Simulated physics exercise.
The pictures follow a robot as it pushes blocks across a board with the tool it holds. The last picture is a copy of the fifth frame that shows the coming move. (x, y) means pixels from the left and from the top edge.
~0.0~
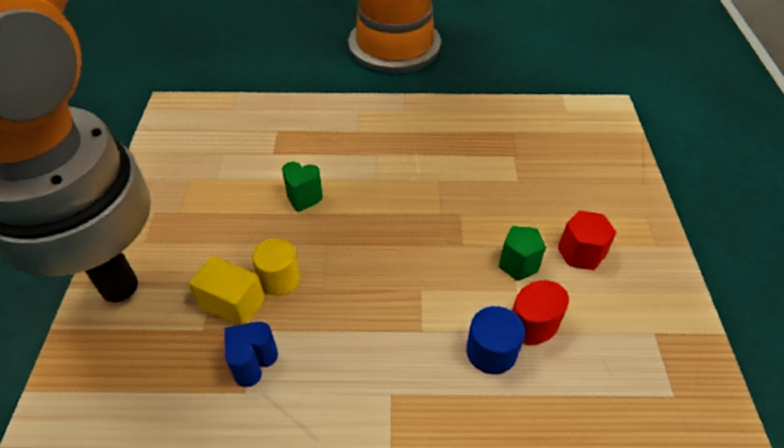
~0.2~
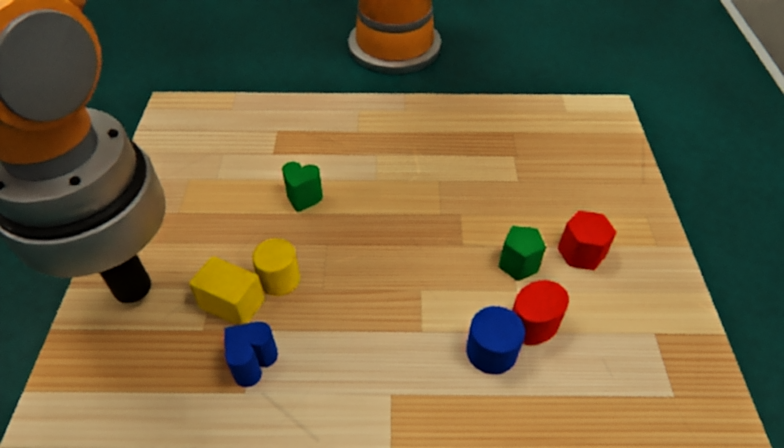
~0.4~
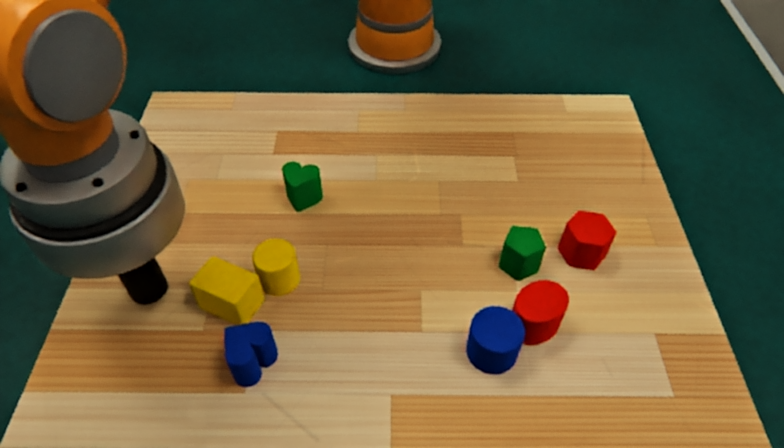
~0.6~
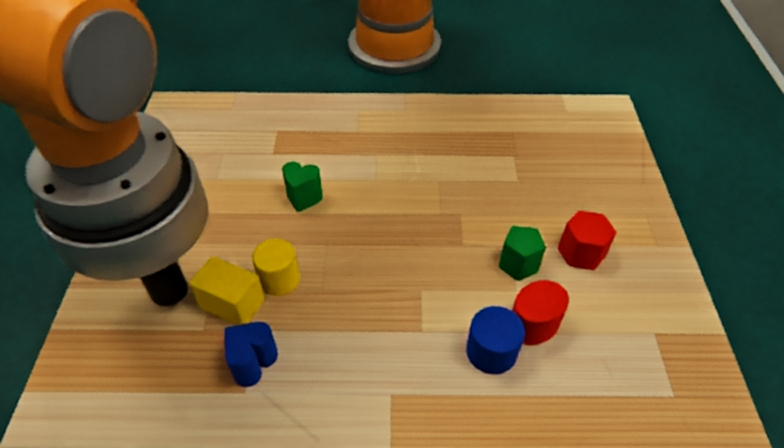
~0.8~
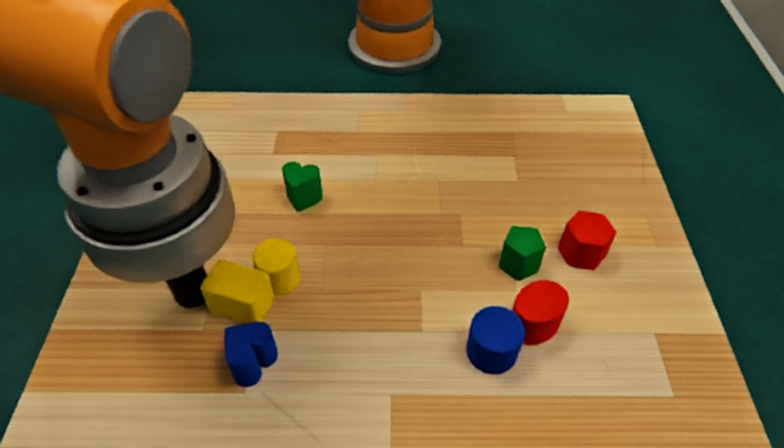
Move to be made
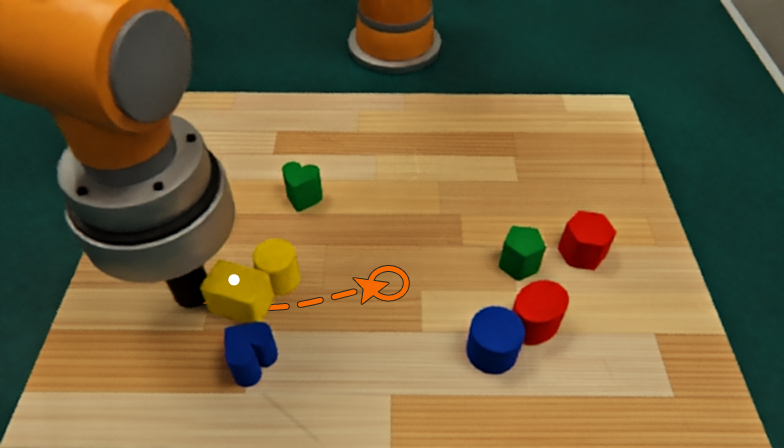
An orange and grey robot arm with a dark, rod-like tip reaches over a light wooden board on a dark green surface, seen from above at an angle by a still camera. Yellow and blue blocks sit near it, a green heart behind, and red, green and blue blocks at right. The arm slides right and nudges the yellow rectangular block slightly rightward; the others stay still.
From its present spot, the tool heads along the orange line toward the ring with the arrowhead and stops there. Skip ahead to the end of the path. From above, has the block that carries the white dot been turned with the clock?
In short: Yes.
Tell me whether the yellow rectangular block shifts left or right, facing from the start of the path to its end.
With start-to-end as forward, it shifts right.
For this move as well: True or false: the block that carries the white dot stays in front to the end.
Answer: False.
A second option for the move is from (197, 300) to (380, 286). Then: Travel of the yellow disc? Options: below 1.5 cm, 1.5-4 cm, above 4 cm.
Final distance: More than 4 cm.
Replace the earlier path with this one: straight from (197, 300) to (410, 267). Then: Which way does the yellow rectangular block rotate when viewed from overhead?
Overhead view: Clockwise.
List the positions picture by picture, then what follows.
The first frame shows tip of the tool at (120, 287), middles of tops, yellow rectangular block at (223, 279), blue heart at (245, 340), yellow disc at (274, 254).
The second frame shows tool at (133, 288), nothing pushed.
The third frame shows tool at (150, 289), nothing pushed.
The fourth frame shows tool at (170, 291), nothing pushed.
The fifth frame shows tool at (193, 293), yellow rectangular block at (234, 280), blue heart at (245, 340), yellow disc at (274, 254).
The line goes from (197, 300) through (293, 306) to (388, 283); the dot is on the yellow rectangular block.
On the path given first. One third of the way, tool at (258, 300); yellow rectangular block at (299, 293).
Two thirds of the way, tool at (325, 292); yellow rectangular block at (359, 301), turned 30° clockwise; yellow disc at (281, 249).
At the end, tool at (388, 276); yellow rectangular block at (373, 305), turned 50° clockwise; blue heart unmoved; yellow disc at (281, 249).
